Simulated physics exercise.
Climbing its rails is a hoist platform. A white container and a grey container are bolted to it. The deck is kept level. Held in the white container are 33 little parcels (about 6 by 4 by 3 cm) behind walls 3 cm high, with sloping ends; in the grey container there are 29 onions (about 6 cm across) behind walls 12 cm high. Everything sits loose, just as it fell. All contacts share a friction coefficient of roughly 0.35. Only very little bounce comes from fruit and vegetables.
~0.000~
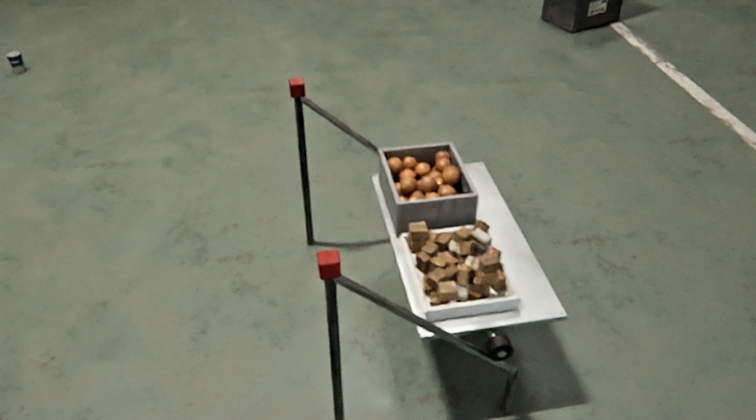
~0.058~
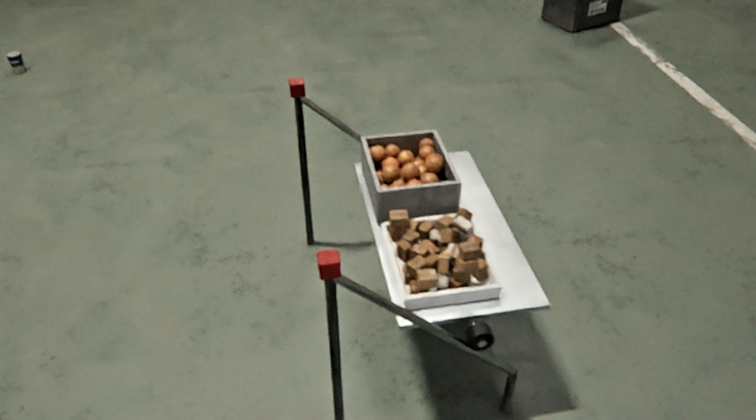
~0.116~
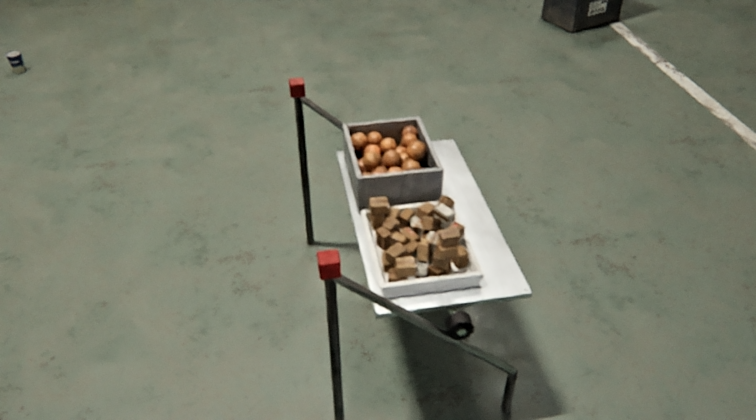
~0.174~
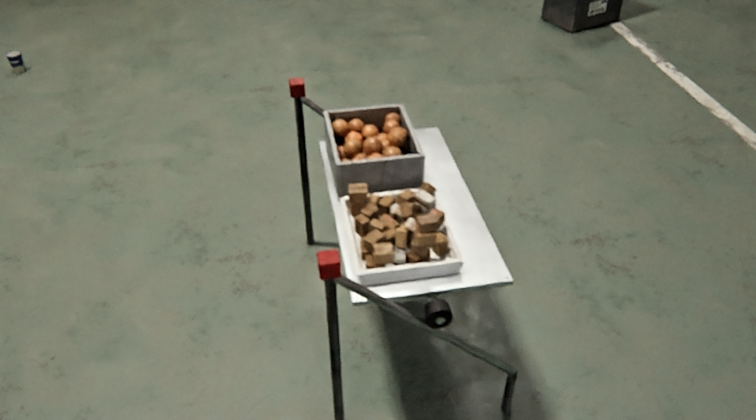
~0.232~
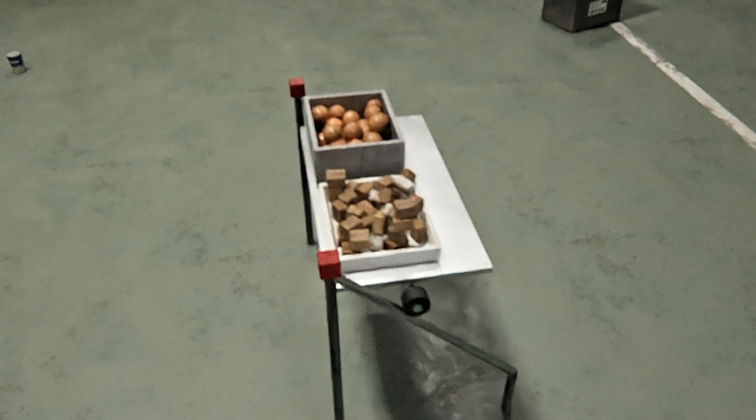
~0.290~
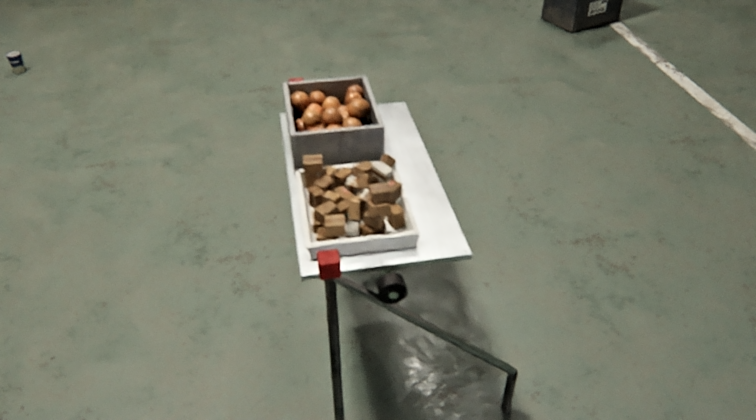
A white platform carrying two open containers stands out against a worn green-grey floor, seen from above at an angle by a camera that stays still. The grey container of orange-brown onions sits behind the white one of small brown and pale parcels, near two red-topped dark posts with slanting bars. The level platform climbs steadily up and leftward, passing the posts, its load staying in place.
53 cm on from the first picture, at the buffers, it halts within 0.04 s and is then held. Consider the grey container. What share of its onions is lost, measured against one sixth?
Shy of a sixth - that's my call.
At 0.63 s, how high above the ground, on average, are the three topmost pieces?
Height, averaged: Around 84 cm.
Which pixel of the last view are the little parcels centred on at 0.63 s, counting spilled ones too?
Roughly at (297, 190).
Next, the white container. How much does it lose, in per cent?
Loss for the white container - 30 per cent.
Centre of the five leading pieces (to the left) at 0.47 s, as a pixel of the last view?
The five leading pieces sit around (254, 167).
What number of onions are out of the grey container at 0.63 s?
Count: Close to 1.
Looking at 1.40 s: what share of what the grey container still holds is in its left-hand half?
About 60 per cent.
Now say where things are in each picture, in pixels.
In the first frame (places track the rim corner closest to us here), grey container (401, 203); white container (428, 309); 0 cm travelled; all still inside.
In the second frame, grey container (382, 190); white container (407, 298); 8 cm travelled.
In the third frame, grey container (362, 177); white container (385, 285); 17 cm travelled.
In the fourth frame, grey container (341, 163); white container (361, 272); 25 cm travelled.
In the fifth frame, grey container (319, 149); white container (337, 259); 34 cm travelled.
In the sixth frame, grey container (295, 134); white container (311, 245); 42 cm travelled; all still inside.
After 0.35 s, the buffers are touched.
After 0.47 s, the white container is down by 3 of 33 and the grey container has all 29.
After 0.63 s, the white container is down by 9 of 33 and the grey container is down by 1 of 29.
After 0.85 s, the white container is down by 10 of 33 and the grey container is down by 1 of 29.
Final count (at 1.40 s), the white container is down by 10 of 33 and the grey container is down by 1 of 29. Asked share, 1 of 29, 3 per cent.
